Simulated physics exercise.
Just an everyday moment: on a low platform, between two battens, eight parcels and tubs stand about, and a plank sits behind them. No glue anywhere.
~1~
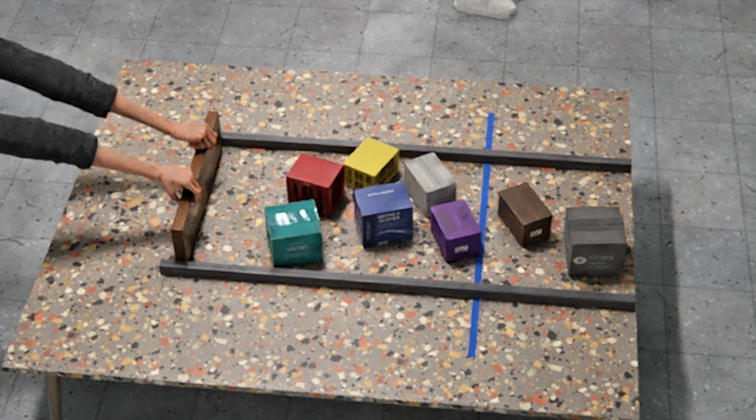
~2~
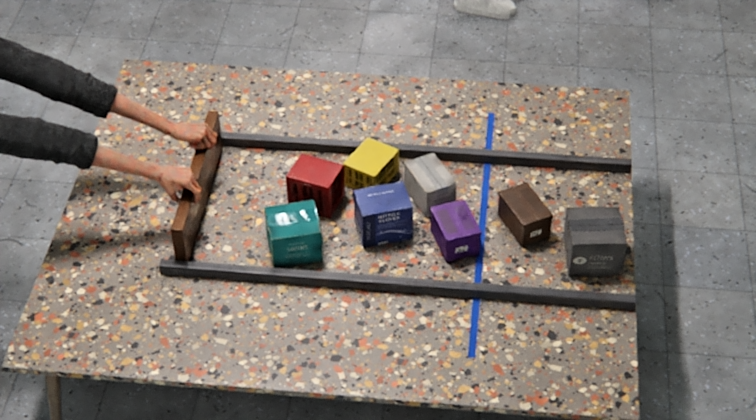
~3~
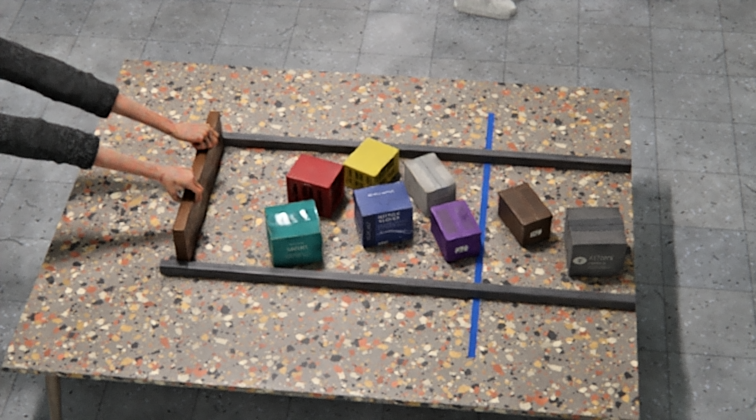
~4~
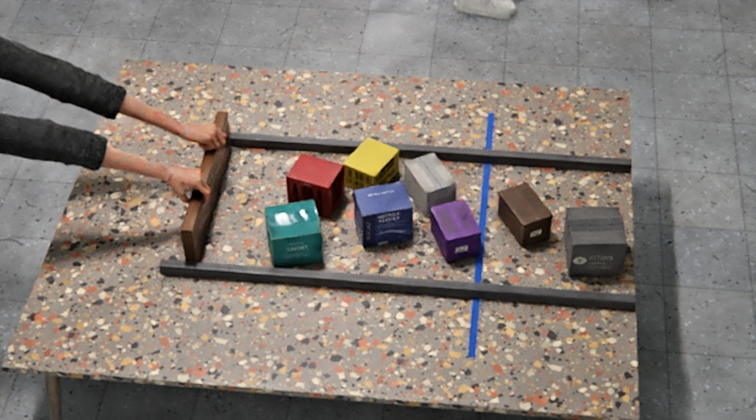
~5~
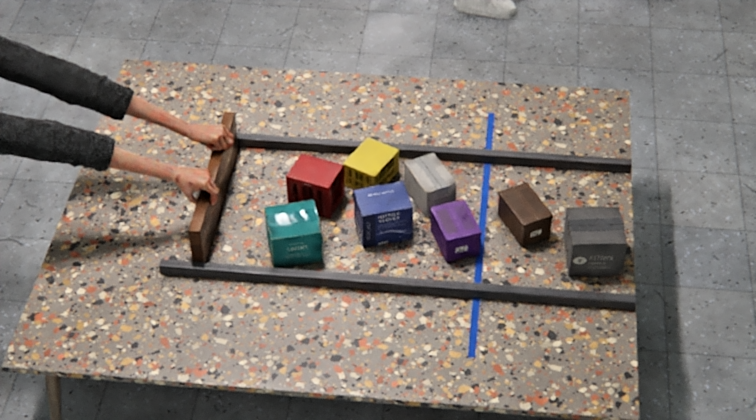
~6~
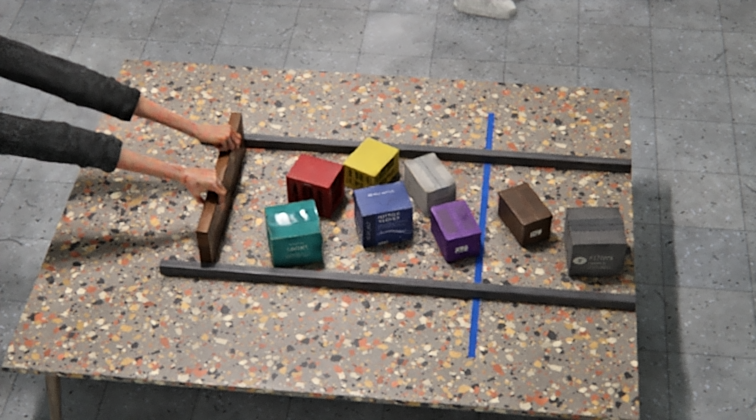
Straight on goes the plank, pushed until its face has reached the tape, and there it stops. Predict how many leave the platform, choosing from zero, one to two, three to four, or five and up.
Not a single one falls.
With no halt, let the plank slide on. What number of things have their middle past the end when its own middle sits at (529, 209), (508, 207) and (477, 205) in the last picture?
1, 1 and 0.
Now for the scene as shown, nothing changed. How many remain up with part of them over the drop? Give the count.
The total here is 1.
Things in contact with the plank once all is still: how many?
3.
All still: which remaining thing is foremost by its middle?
That would be the grey box.
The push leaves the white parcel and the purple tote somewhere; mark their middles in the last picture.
First (550, 176), then (563, 251).
Early on, none off yet; grey box at rest near (594, 242); brown tote at rest near (524, 215); purple tote at rest near (455, 231).
Finally, the number that fall off is zero.
